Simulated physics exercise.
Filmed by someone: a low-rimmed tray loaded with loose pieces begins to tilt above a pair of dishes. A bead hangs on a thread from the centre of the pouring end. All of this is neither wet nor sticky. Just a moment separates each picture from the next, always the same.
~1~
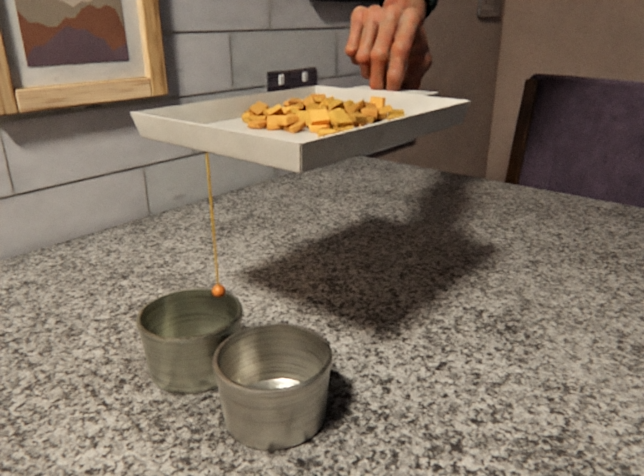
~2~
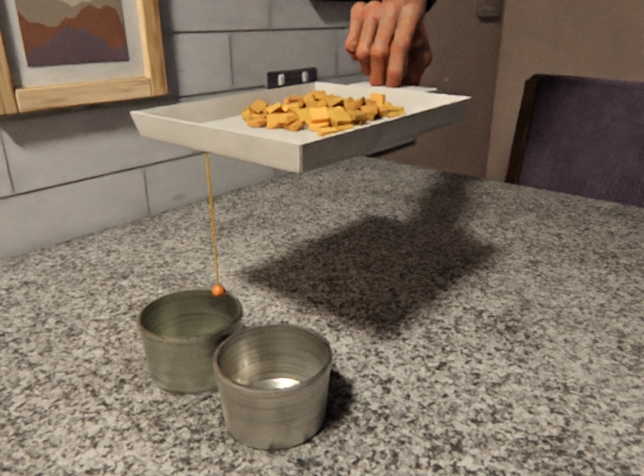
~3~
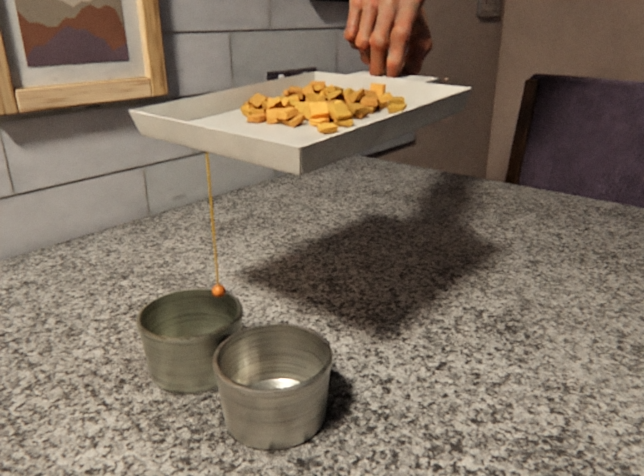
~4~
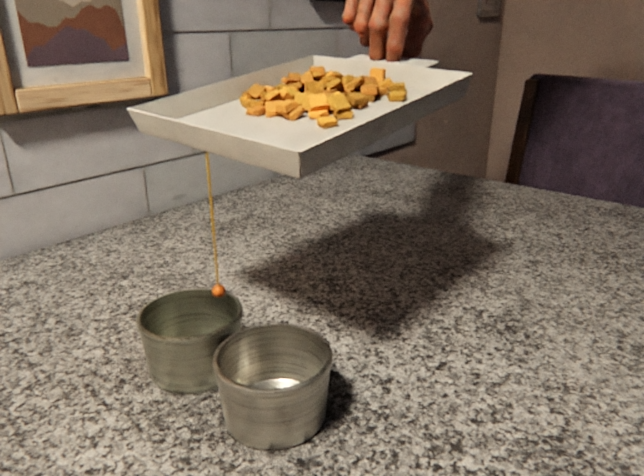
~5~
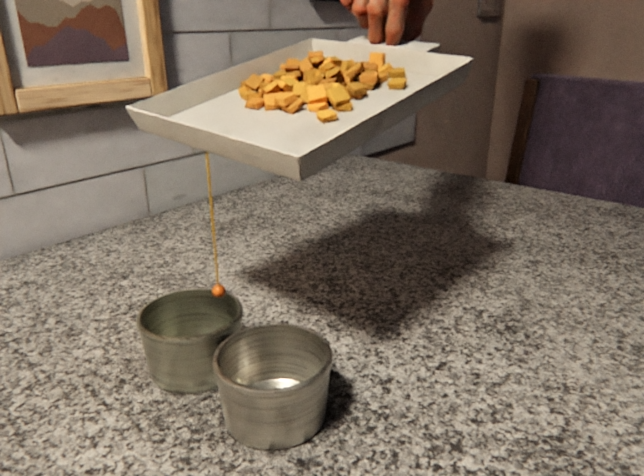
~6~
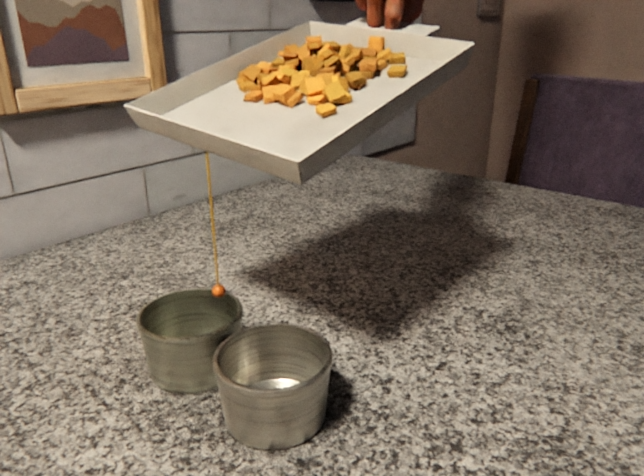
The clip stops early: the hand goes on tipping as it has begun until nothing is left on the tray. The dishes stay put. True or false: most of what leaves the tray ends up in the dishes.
True.
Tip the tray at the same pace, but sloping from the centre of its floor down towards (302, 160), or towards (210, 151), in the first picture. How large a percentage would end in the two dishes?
Around 60 percent for the first aim and around 30 percent for the second.
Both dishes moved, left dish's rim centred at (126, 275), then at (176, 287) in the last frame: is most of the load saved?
For the two places in order: A minority share, a minority share.
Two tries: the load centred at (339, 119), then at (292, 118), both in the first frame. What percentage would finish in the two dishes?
Estimates in order: 80 percent, 70 percent.
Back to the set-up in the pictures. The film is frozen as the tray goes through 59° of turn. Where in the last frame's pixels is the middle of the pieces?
The load's middle is around (247, 135).
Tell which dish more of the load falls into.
Winning side: Right of the pair.
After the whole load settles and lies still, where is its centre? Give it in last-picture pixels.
I'd place the middle at about (257, 400).
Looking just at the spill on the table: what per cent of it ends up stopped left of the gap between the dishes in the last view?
It works out to some 80 per cent.
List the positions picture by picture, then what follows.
In the first frame, corners of the pouring end at (139, 112) and (300, 141), level; middle of the load at (321, 112), cereal squares; left dish at (151, 356); right dish at (232, 407); bead on its thread at (219, 291).
In the second frame, corners of the pouring end at (139, 111) and (300, 141), level; middle of the load at (321, 109).
In the third frame, corners of the pouring end at (138, 110) and (299, 144), tipped barely, lowest at the right corner; middle of the load at (321, 102).
In the fourth frame, corners of the pouring end at (136, 108) and (299, 148), tipped a little, lowest at the right corner; middle of the load at (320, 91).
In the fifth frame, corners of the pouring end at (134, 106) and (298, 152), tipped a little, lowest at the right corner; middle of the load at (319, 80).
In the sixth frame, corners of the pouring end at (132, 104) and (298, 156), tipped clearly, lowest at the right corner; middle of the load at (318, 68); left dish at (151, 356); right dish at (232, 407).
Soon after the last picture, tray tipped steeply; nearly all on the tray; a small part in the air.
A little later, tray tipped right over; about two thirds on the tray; about a quarter in the right dish; a stray few in the left dish; a small part outside both; a stray few in the air.
Later still, tray tipped past a quarter turn; about two thirds in the right dish; a small part in the left dish; about a third outside both.
At rest, tray tipped past a quarter turn; about two thirds in the right dish; a small part in the left dish; about a third outside both.
